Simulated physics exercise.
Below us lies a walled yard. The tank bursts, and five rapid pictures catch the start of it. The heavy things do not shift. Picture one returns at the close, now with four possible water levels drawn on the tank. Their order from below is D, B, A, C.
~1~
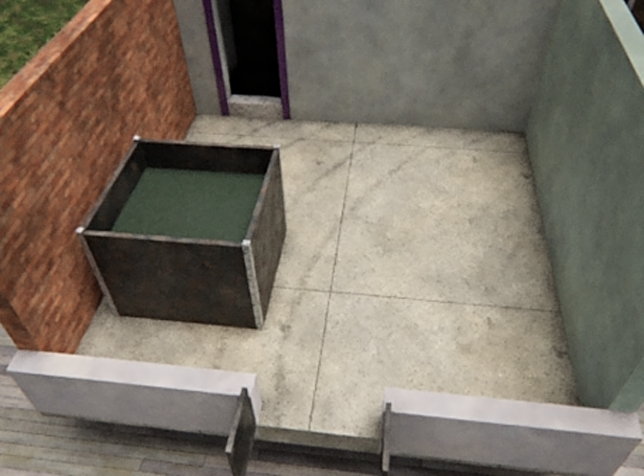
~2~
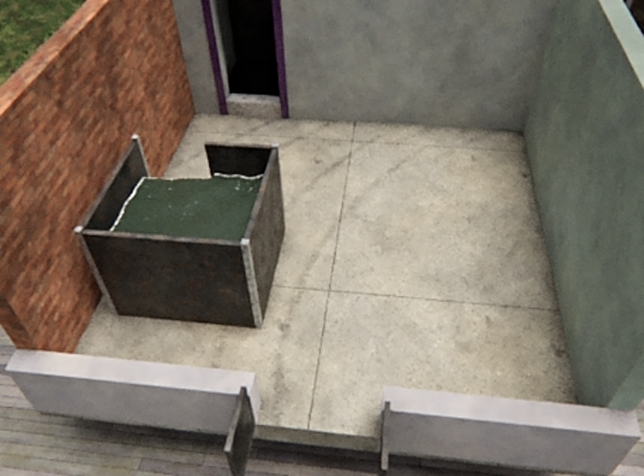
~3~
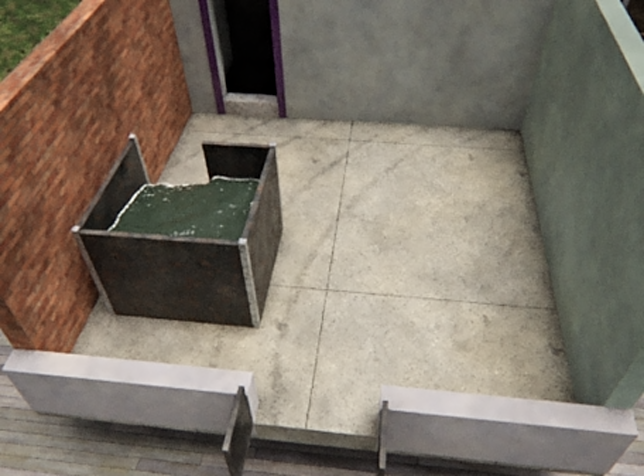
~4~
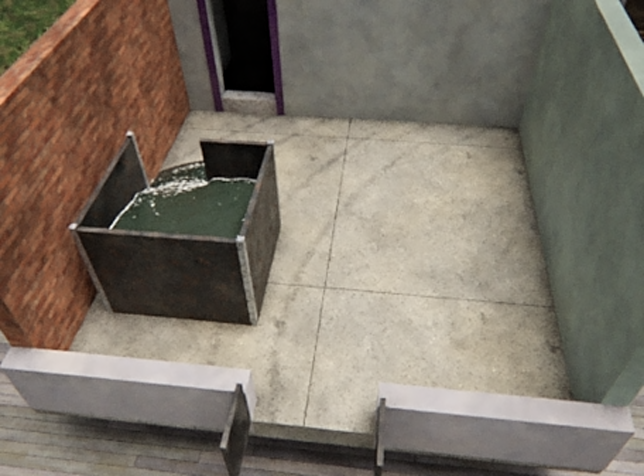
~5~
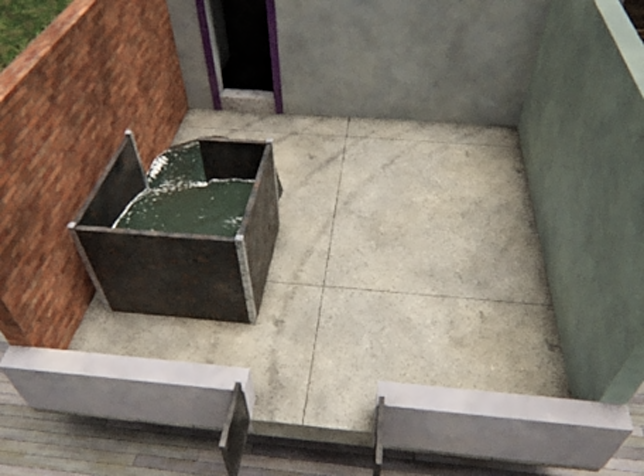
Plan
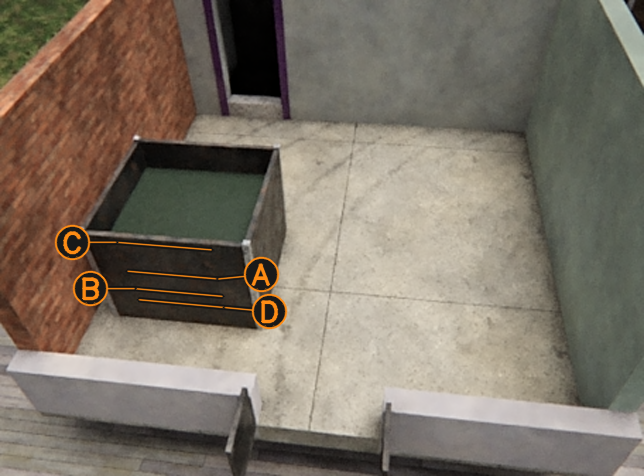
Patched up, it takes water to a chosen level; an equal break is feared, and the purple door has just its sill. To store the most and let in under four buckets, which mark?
B is the one.
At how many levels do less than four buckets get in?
Two of them.
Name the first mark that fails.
A it is.
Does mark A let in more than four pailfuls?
Yes, it does.
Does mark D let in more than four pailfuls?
No, not at all.
In orange, A at (172, 275); B at (178, 292); C at (163, 246); D at (181, 303); from the bottom up D, B, A, C.
If A is chosen, about 11 bucketfuls get in.
If B is chosen, a bucket or two gets in.
If C is chosen, dozens of bucketfuls pour in.
If D is chosen, nothing gets over.
